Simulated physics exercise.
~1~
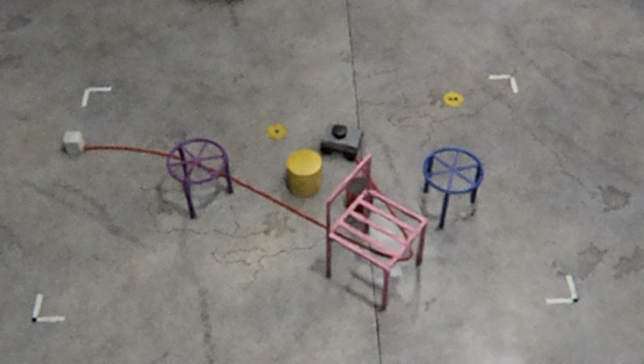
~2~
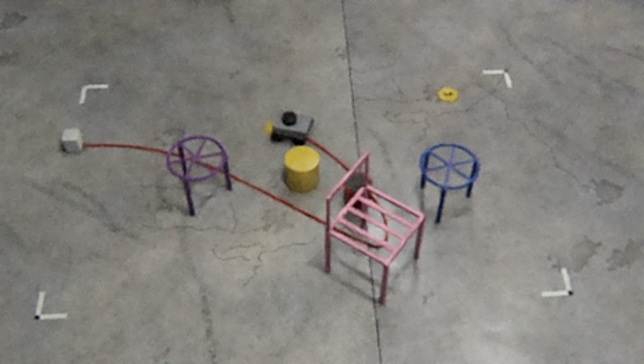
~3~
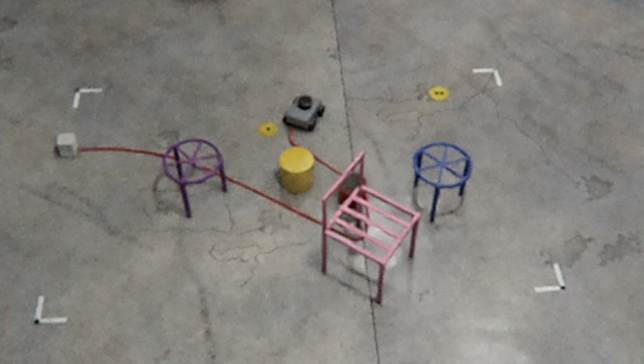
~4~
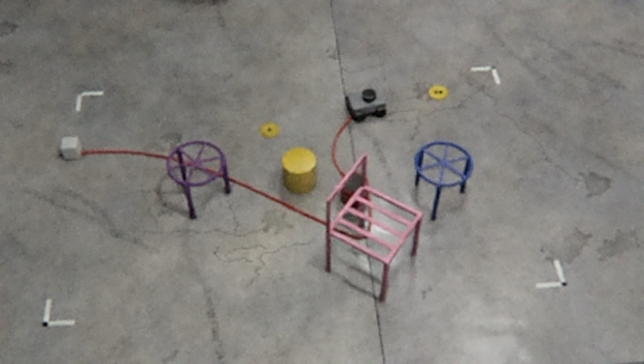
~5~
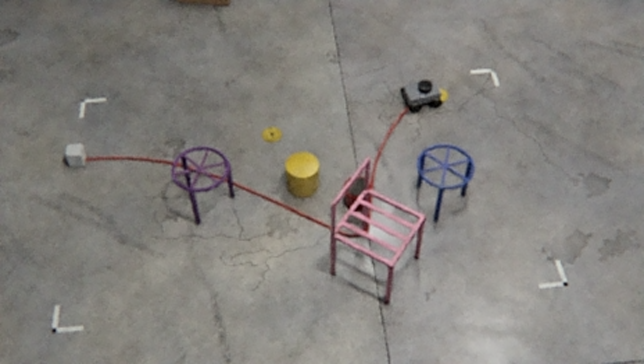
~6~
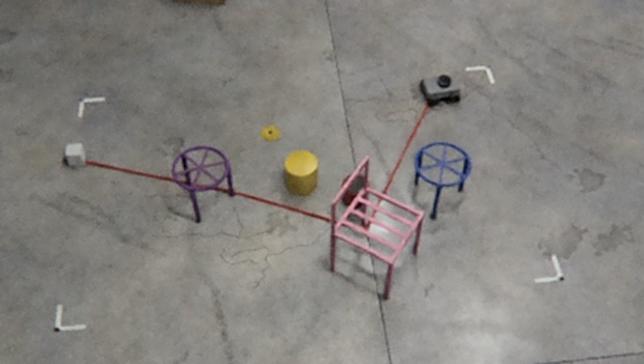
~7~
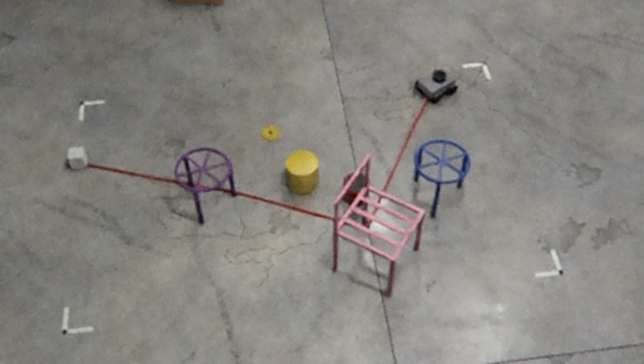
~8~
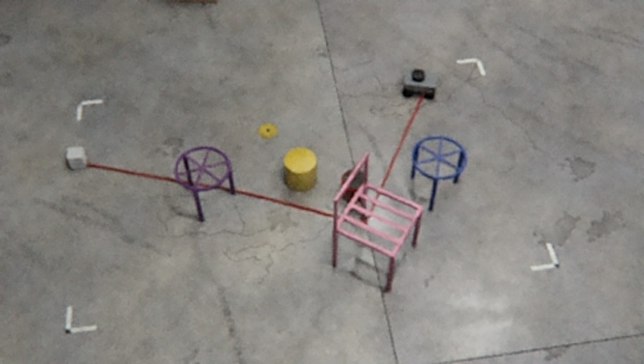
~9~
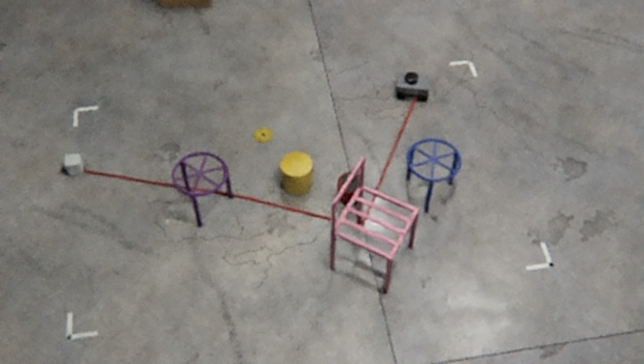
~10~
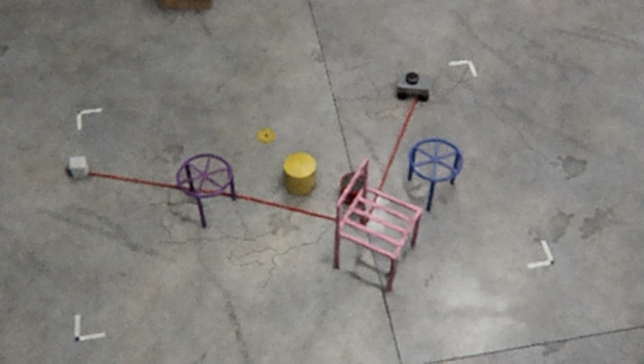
The clip shows a small dark cart trailing a red lead among stools, a yellow tub and a pink chair on a concrete floor. It moves left to one yellow mark, then right to another, drawing the lead straight, and stops while the furniture stays put.
